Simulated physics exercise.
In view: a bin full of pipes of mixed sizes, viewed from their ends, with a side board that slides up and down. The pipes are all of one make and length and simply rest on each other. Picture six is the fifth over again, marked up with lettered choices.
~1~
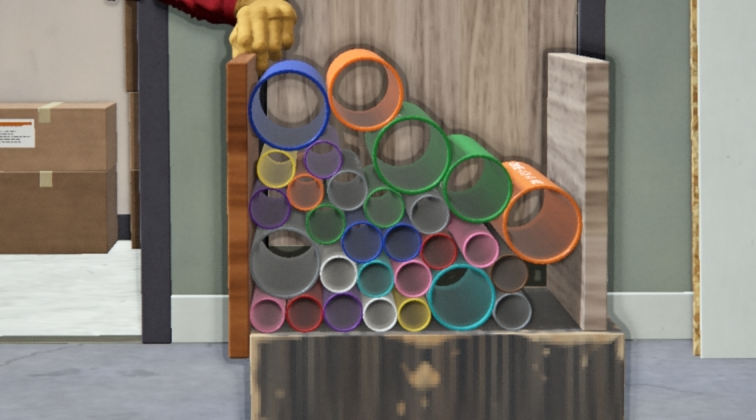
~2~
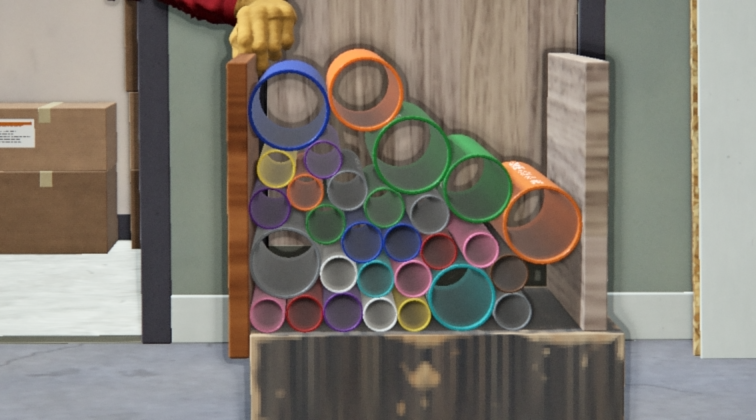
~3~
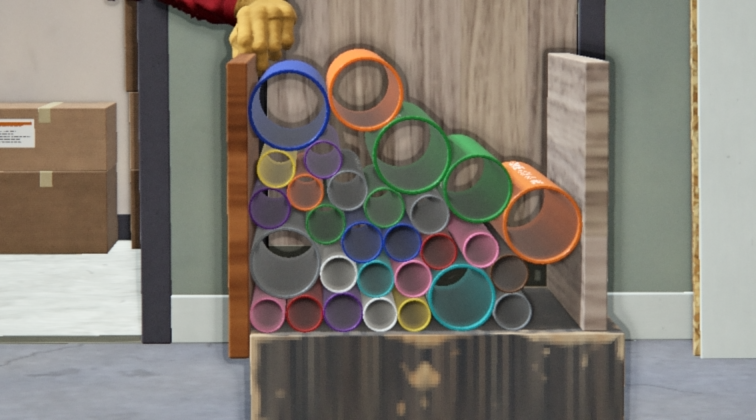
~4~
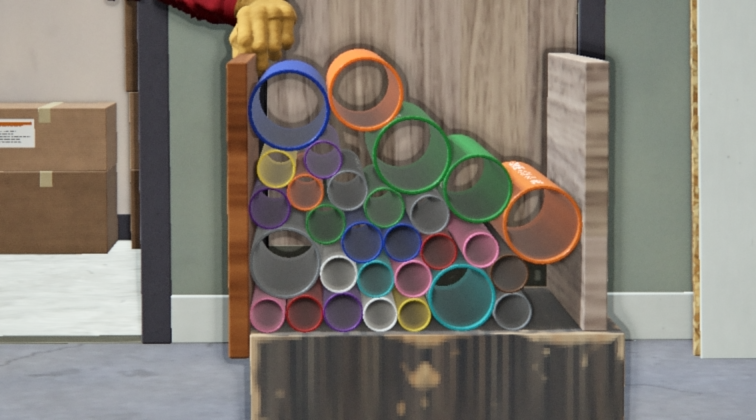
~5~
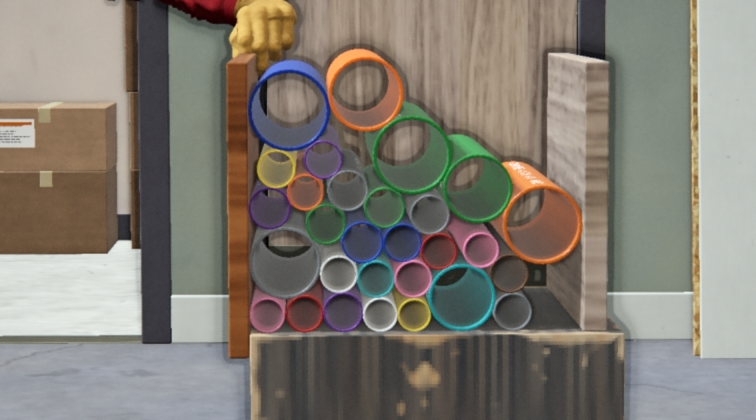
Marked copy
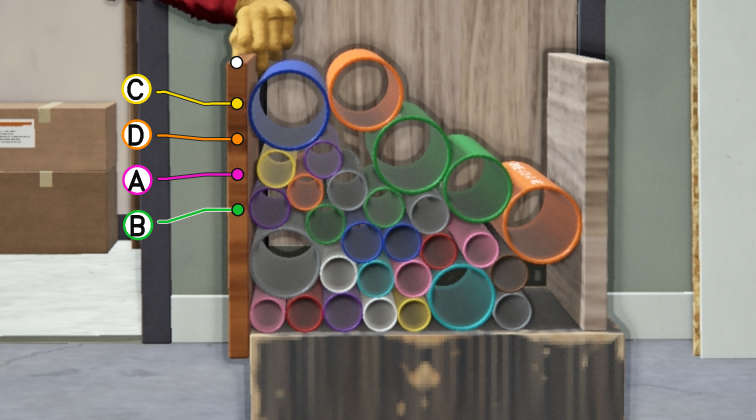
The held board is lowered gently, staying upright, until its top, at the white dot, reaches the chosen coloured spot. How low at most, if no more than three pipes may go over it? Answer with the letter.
Stop at B.
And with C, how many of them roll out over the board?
It comes to none.
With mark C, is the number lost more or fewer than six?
At C, fewer than six.
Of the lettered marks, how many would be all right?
Four of the four.
On the copy, A at (238, 174); B at (238, 210); C at (237, 104); D at (237, 139); the white dot at (237, 63).
On B. First, top of the board (248, 130).
Then, top of the board (248, 206).
Finally, top of the board (248, 209), one out over the board.
By contrast, A one out over the board; C none out over the board; D none out over the board.
